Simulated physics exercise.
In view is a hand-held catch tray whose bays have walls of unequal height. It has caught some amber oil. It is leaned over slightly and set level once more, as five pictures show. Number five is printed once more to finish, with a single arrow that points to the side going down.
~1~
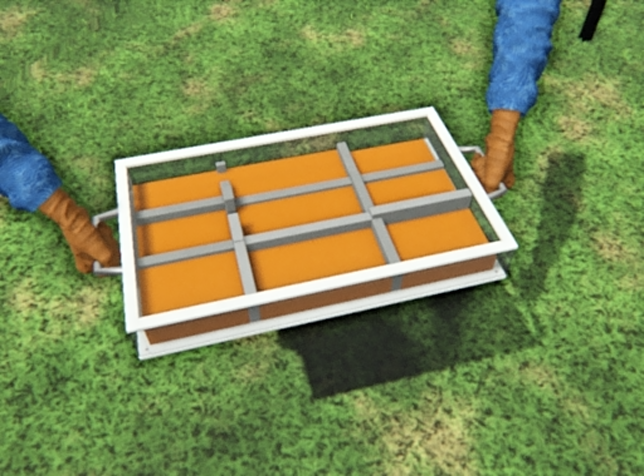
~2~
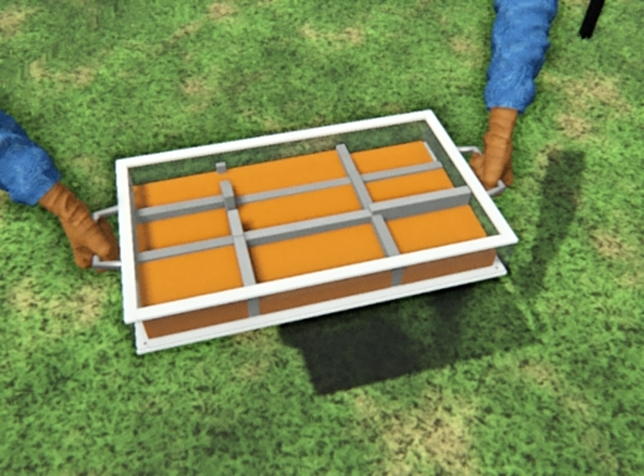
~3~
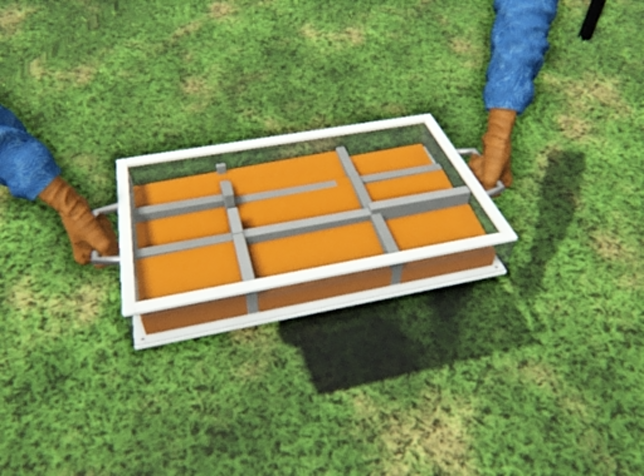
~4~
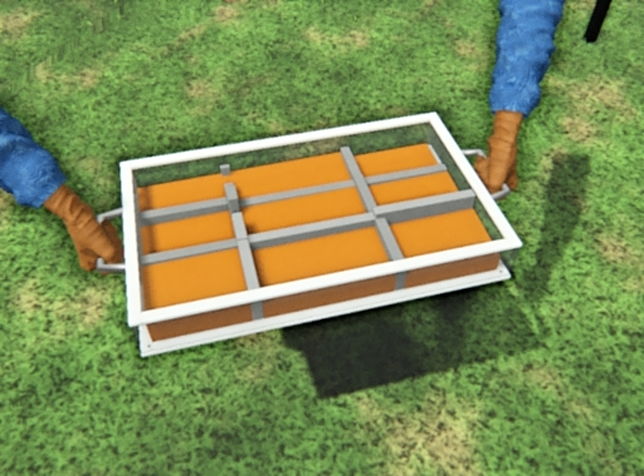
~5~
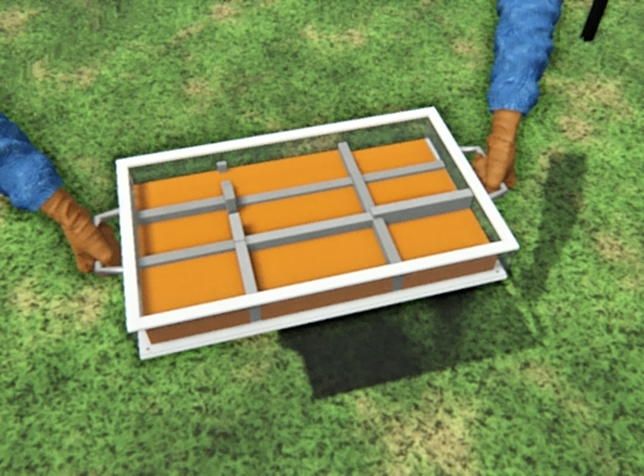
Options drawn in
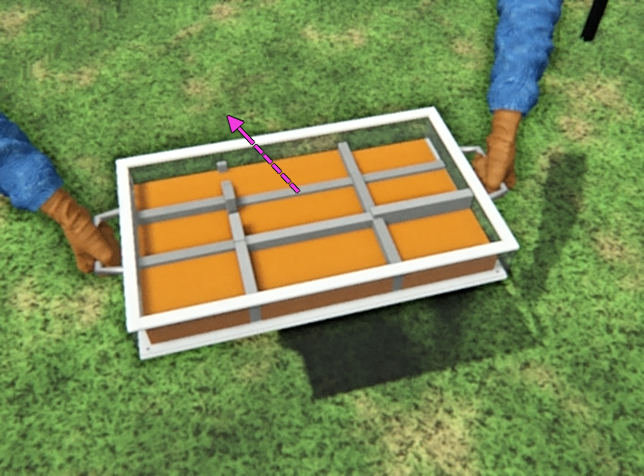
In the video, two gloved hands hold a white-framed, divided tray of orange liquid above grass, tilting it slightly toward the back so liquid covers part of a rear divider, then returning it to its starting position.
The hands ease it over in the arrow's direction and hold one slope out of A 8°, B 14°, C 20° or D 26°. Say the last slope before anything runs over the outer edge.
Take B.
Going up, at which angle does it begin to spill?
Here it is angle C.
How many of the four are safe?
Two of them.
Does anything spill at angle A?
No, that is safe.
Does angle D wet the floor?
Yes.
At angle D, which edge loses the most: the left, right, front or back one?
The back rim.
The arrow ends at (231, 120).
With A, nothing spills; the front middle bay holds the most.
With B, nothing spills; the front middle bay holds the most.
With C, about 10 % goes over the rim.
With D, about 35 % goes over the rim.
